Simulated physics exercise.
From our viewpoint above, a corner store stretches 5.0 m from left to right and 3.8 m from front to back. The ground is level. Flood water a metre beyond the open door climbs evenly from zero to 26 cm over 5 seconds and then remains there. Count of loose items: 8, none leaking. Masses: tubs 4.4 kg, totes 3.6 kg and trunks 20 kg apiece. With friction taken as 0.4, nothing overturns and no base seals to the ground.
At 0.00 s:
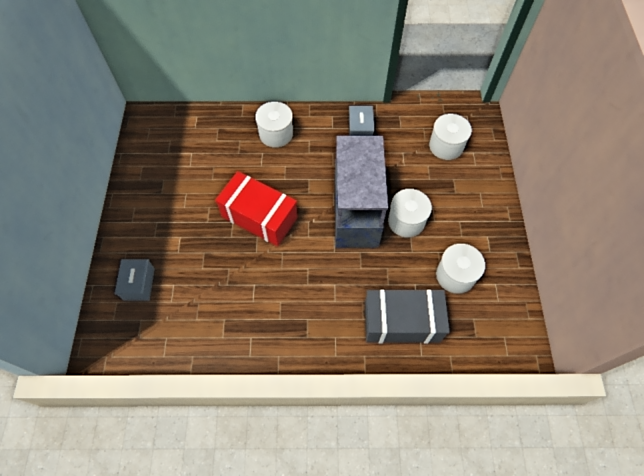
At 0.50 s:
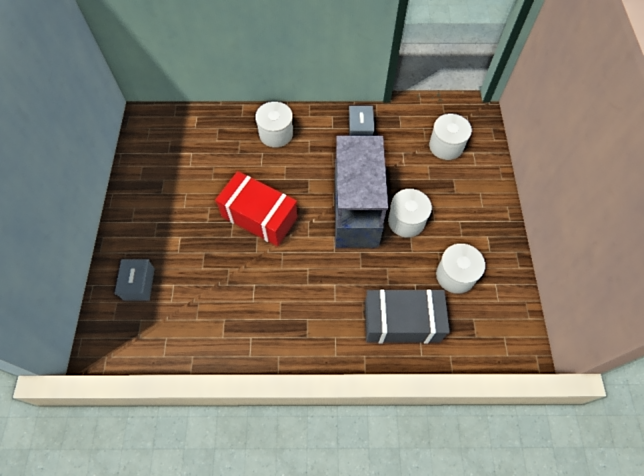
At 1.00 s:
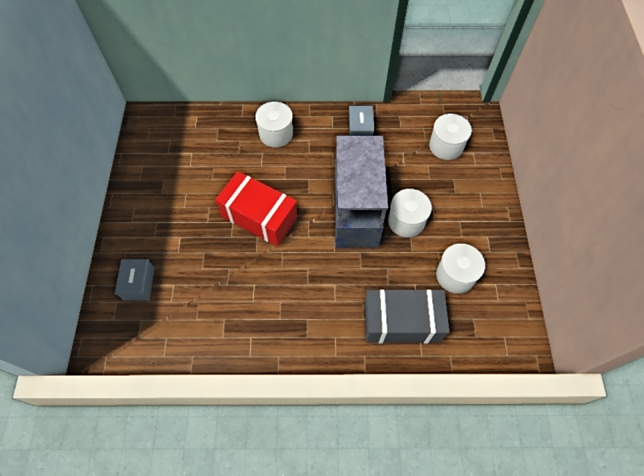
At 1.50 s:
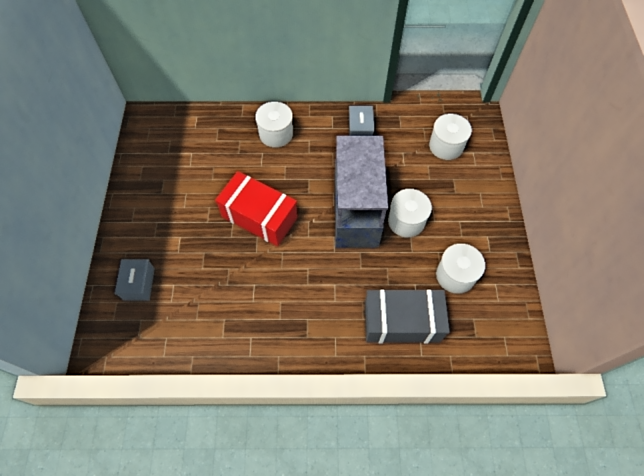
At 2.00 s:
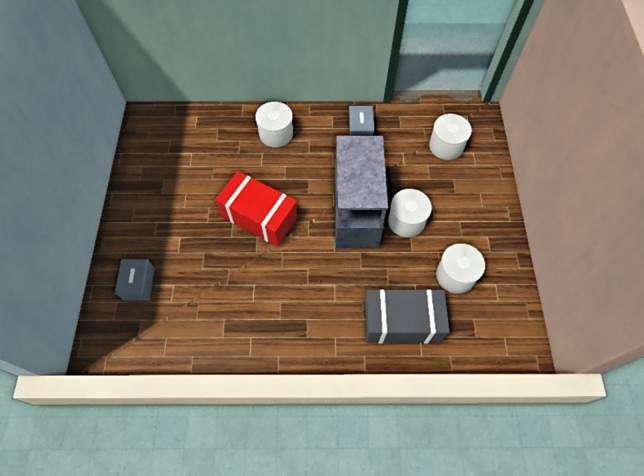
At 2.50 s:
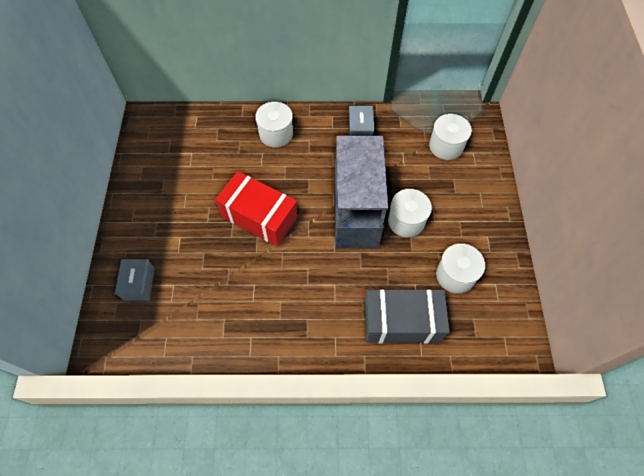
A red trunk with white straps sits left of centre on the wooden floor of a corner store, seen from above. Around it are four white drums, a grey counter, a dark grey strapped trunk at front right and two small grey totes. Blue-green water covers the pale paving outside and deepens, then a thin sheet fans in through the back-right doorway, while the objects and camera stay still.
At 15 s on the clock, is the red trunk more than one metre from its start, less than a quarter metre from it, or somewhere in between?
Result: Short displacement.
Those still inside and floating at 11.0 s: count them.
At that instant the tally stands at 5.
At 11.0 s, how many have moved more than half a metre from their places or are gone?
I count 5 of them.
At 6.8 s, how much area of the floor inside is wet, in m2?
Wet area: Approx. 11.5 m2.
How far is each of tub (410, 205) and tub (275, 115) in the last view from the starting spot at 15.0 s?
The first is 150 cm from its start, the second 200 cm.
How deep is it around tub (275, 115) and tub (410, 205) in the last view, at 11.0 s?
About 2 and 12 cm.
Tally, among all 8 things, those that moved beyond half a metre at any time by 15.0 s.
Tally: 8.
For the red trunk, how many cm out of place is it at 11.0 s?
Shift: About 0 cm.
After 3.5 s the red trunk is near (256, 200), 0.0 m from its start, aground; 0 afloat.
After 6.8 s the red trunk is near (256, 200), 0.0 m from its start, aground; 3 afloat.
After 11.0 s the red trunk is near (256, 200), 0.0 m from its start, aground; 5 afloat.
After 15.0 s the red trunk is near (299, 226), 0.6 m from its start, afloat; 8 afloat.
